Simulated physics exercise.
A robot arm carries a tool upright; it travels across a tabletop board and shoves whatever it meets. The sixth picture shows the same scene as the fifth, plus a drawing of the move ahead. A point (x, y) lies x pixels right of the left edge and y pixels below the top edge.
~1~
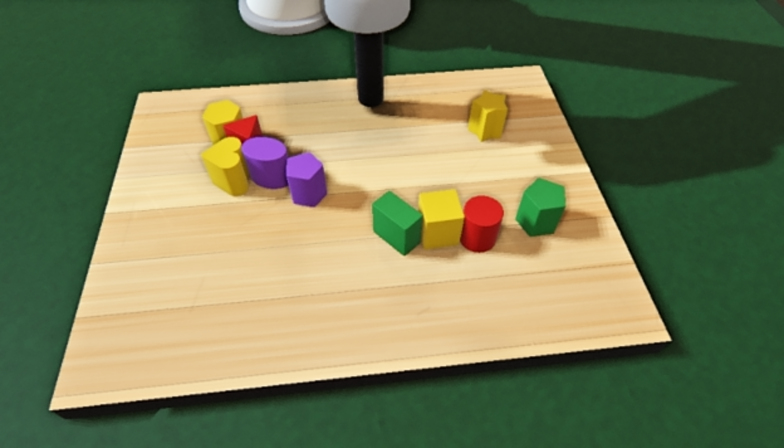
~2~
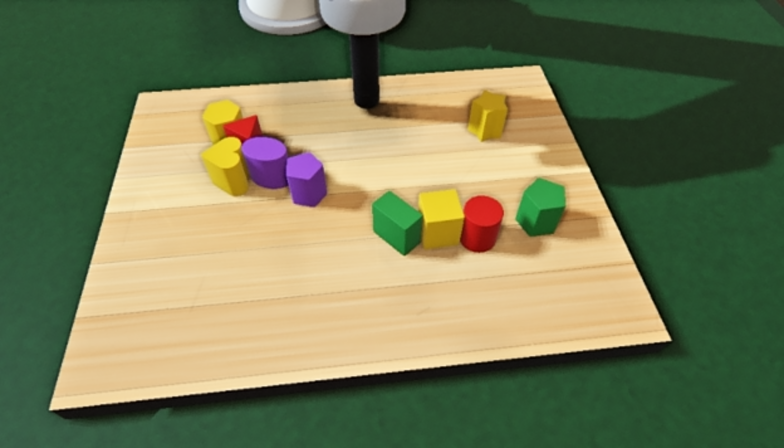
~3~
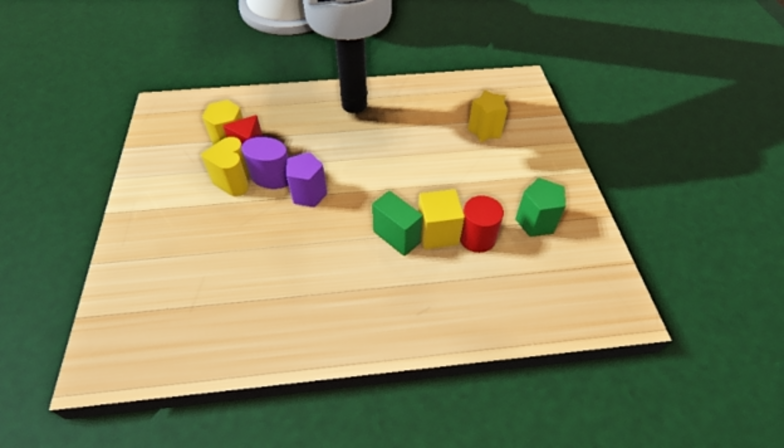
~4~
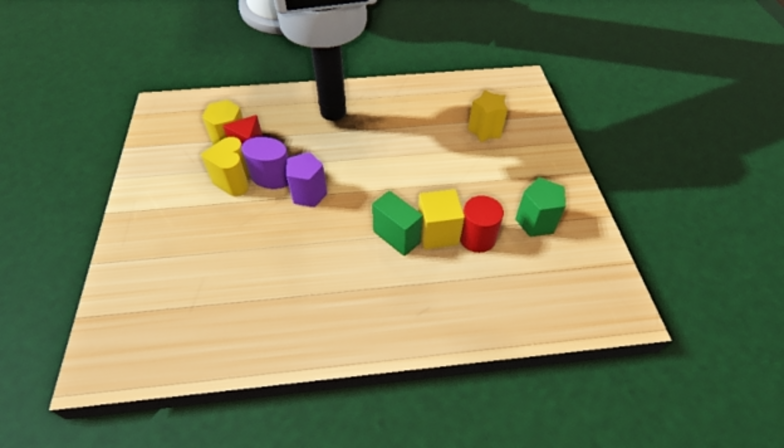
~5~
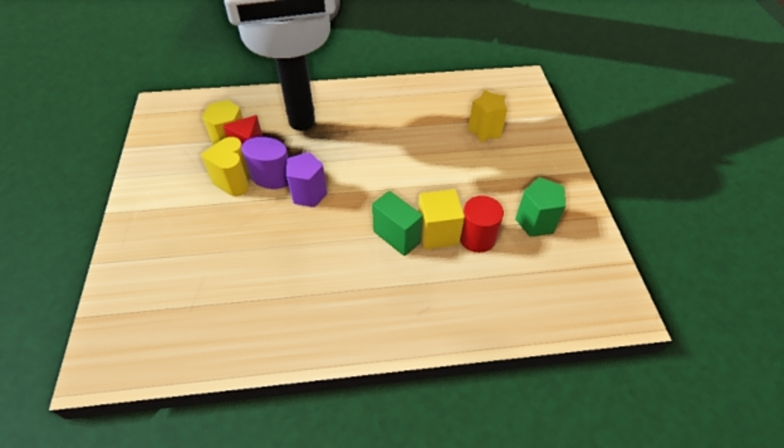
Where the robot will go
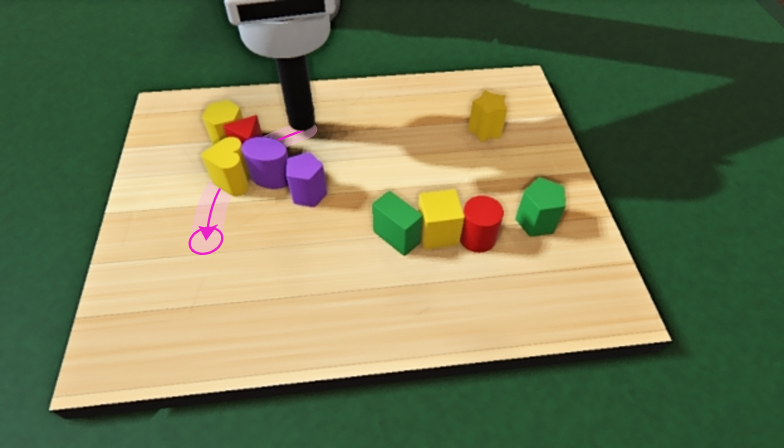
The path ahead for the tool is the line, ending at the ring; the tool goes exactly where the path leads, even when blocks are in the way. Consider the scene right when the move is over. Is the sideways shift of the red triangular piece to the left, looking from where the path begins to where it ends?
I'd say no.
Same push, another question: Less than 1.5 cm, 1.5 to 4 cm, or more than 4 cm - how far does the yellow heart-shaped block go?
Distance: Above 4 cm.
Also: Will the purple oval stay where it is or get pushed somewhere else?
The answer is that it remains undisturbed.
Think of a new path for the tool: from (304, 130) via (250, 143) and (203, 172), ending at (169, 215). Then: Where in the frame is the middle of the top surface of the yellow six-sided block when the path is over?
I'd place it at (191, 114), taking the centre of its top.
Path on the board, from (304, 130) over (254, 153) and (219, 191) to (206, 241).
What follows on the original path. One third of the way, tool at (251, 146); yellow six-sided block at (215, 112), turned 25° clockwise; yellow heart-shaped block at (219, 158), turned 15° anticlockwise; red triangular piece at (221, 135), turned 35° anticlockwise.
Two thirds of the way, tool at (216, 184); yellow six-sided block at (215, 112), turned 30° clockwise; yellow heart-shaped block at (200, 185), turned 85° anticlockwise; red triangular piece at (184, 149).
At the end, tool at (203, 234); yellow six-sided block at (215, 112), turned 30° clockwise; yellow heart-shaped block at (184, 239), turned 85° anticlockwise; red triangular piece at (184, 149); purple oval in place.
